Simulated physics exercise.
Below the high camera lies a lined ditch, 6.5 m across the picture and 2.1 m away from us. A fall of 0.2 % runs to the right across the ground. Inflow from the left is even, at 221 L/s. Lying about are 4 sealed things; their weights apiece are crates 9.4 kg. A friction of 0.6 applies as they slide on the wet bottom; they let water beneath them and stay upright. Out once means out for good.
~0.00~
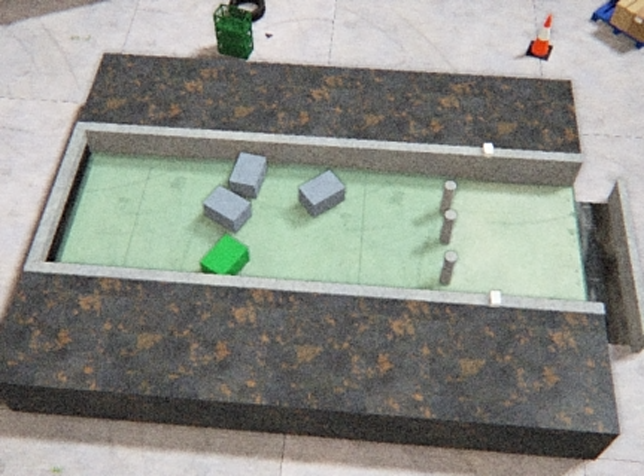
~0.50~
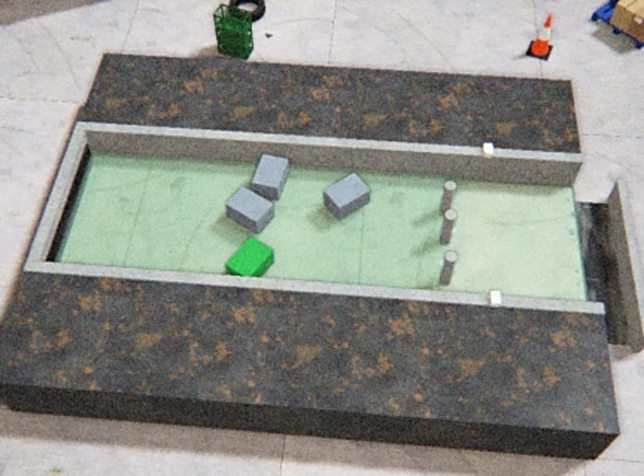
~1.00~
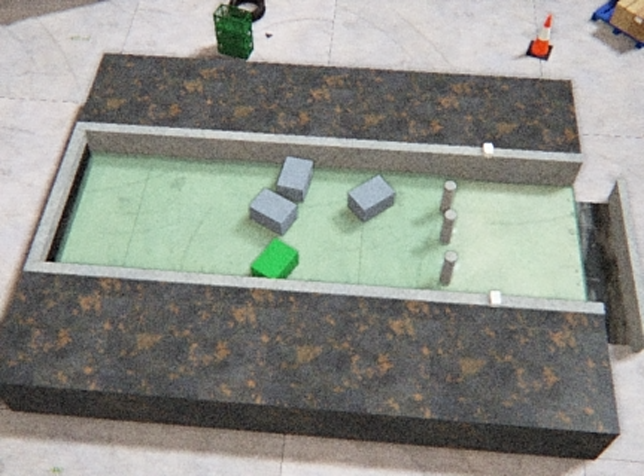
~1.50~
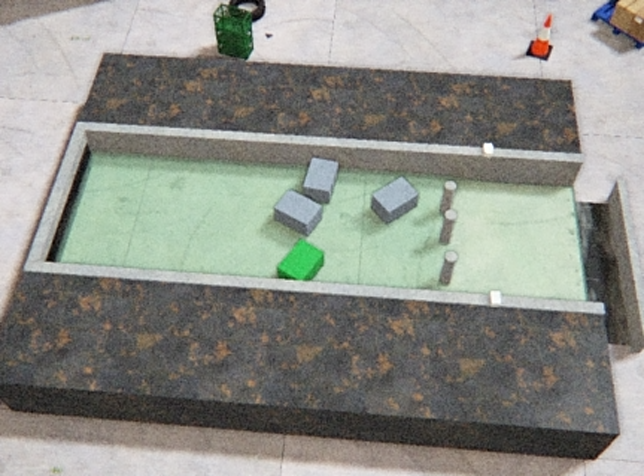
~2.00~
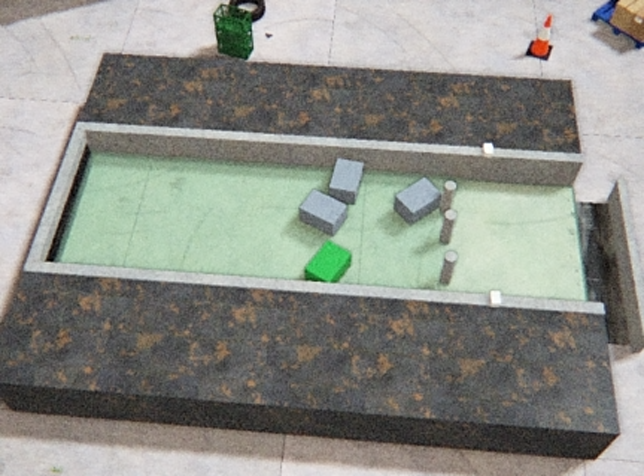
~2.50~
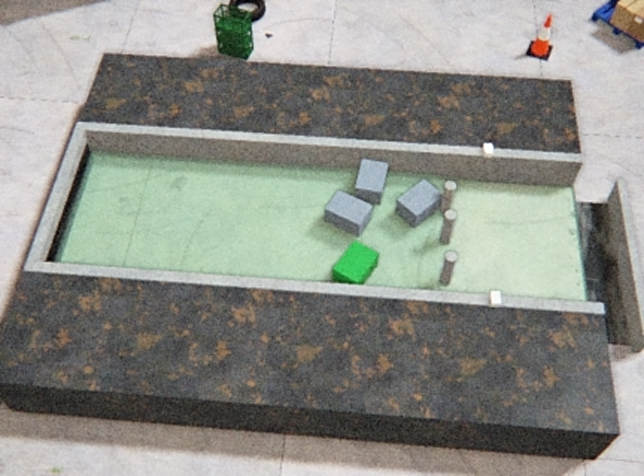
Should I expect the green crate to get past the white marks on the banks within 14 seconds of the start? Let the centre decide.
Green crate: Makes it across.
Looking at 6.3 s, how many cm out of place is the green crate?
Shift by then: About 300 cm.
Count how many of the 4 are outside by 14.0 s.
3.
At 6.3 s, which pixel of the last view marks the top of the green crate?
By that time it sits near (465, 249).
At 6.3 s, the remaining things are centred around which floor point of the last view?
Centred roughly on (431, 238).
After 3.5 s the green crate is near (412, 263), 2.3 m from its start, afloat; 0 of 4 are over the mark; 4 afloat.
After 6.3 s the green crate is near (465, 249), 3.0 m from its start, afloat; 1 of 4 are over the mark; 3 afloat.
After 10.0 s the green crate has gone out; 3 of 4 are over the mark; 2 afloat.
After 14.0 s the green crate has gone out; 3 of 4 are over the mark; 1 afloat.
